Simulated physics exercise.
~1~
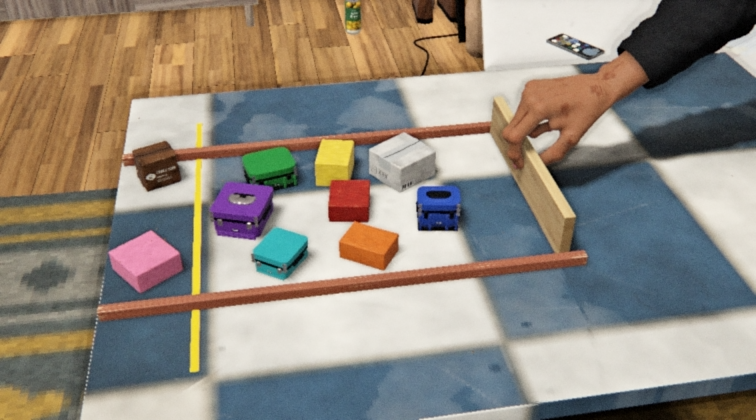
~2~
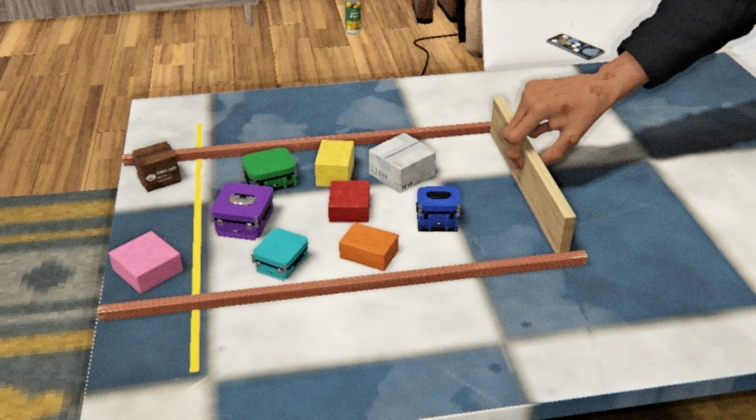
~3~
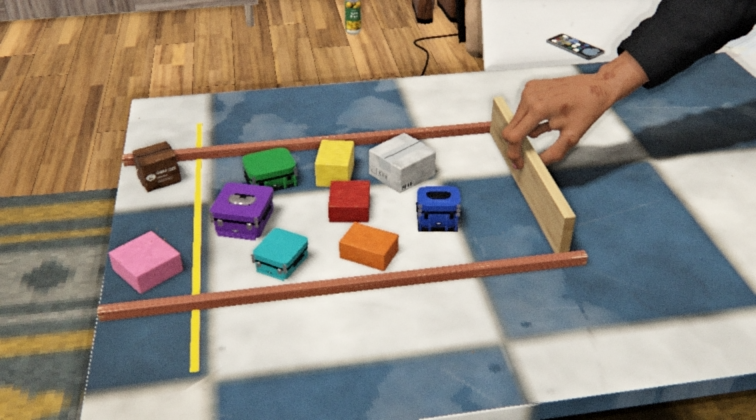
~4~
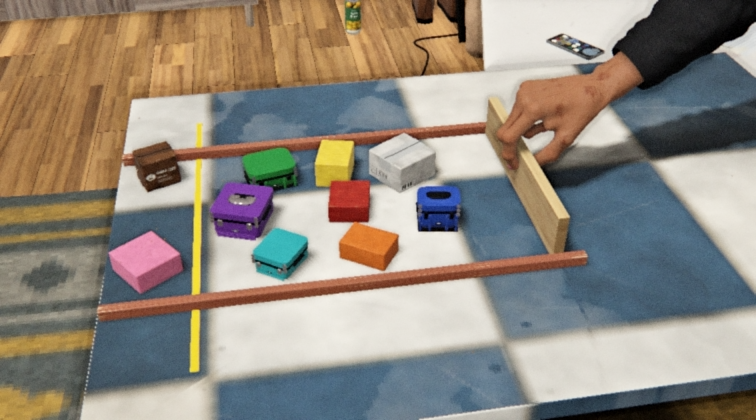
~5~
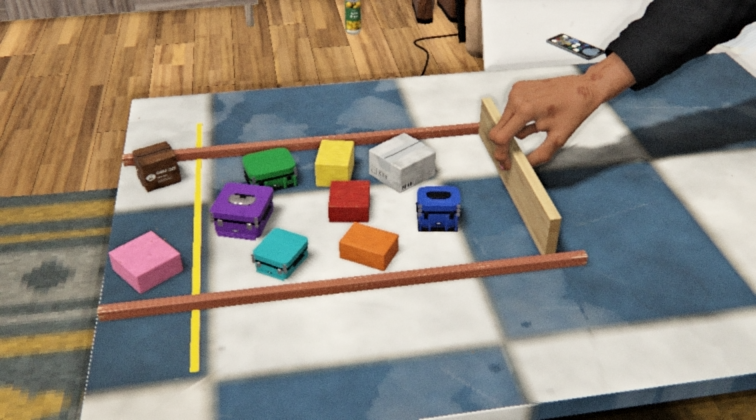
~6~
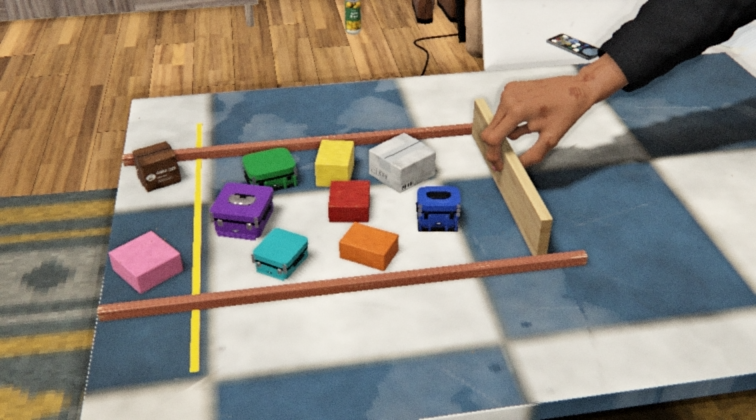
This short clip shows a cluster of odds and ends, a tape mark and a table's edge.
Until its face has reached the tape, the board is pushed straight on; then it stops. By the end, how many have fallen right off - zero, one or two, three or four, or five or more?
Three or four spill over.
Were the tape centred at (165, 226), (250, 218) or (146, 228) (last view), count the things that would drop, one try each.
Tallies in the order asked: 6, 1, 6.
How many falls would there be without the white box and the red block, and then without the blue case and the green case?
You'd count 2 the first time and 2 the second time.
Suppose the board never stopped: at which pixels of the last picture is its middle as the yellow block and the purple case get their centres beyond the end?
The middle is at (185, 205) when it's the yellow block, and at (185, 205) when it's the purple case.
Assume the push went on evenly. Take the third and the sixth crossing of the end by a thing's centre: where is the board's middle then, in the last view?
Roughly (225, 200) for the earlier crossing, roughly (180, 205) for the later one.
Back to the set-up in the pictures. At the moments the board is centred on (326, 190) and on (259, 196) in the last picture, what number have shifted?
The counts are 8 and 10.
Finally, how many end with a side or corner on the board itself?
It adds up to 4.
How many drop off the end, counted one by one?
A count of exactly 3.
Early on, none off yet; pink block at rest near (146, 262); brown box at rest near (157, 166); purple case at rest near (244, 211).
Finally, the number that fall off is three or four; lost, green case, brown box and pink block.
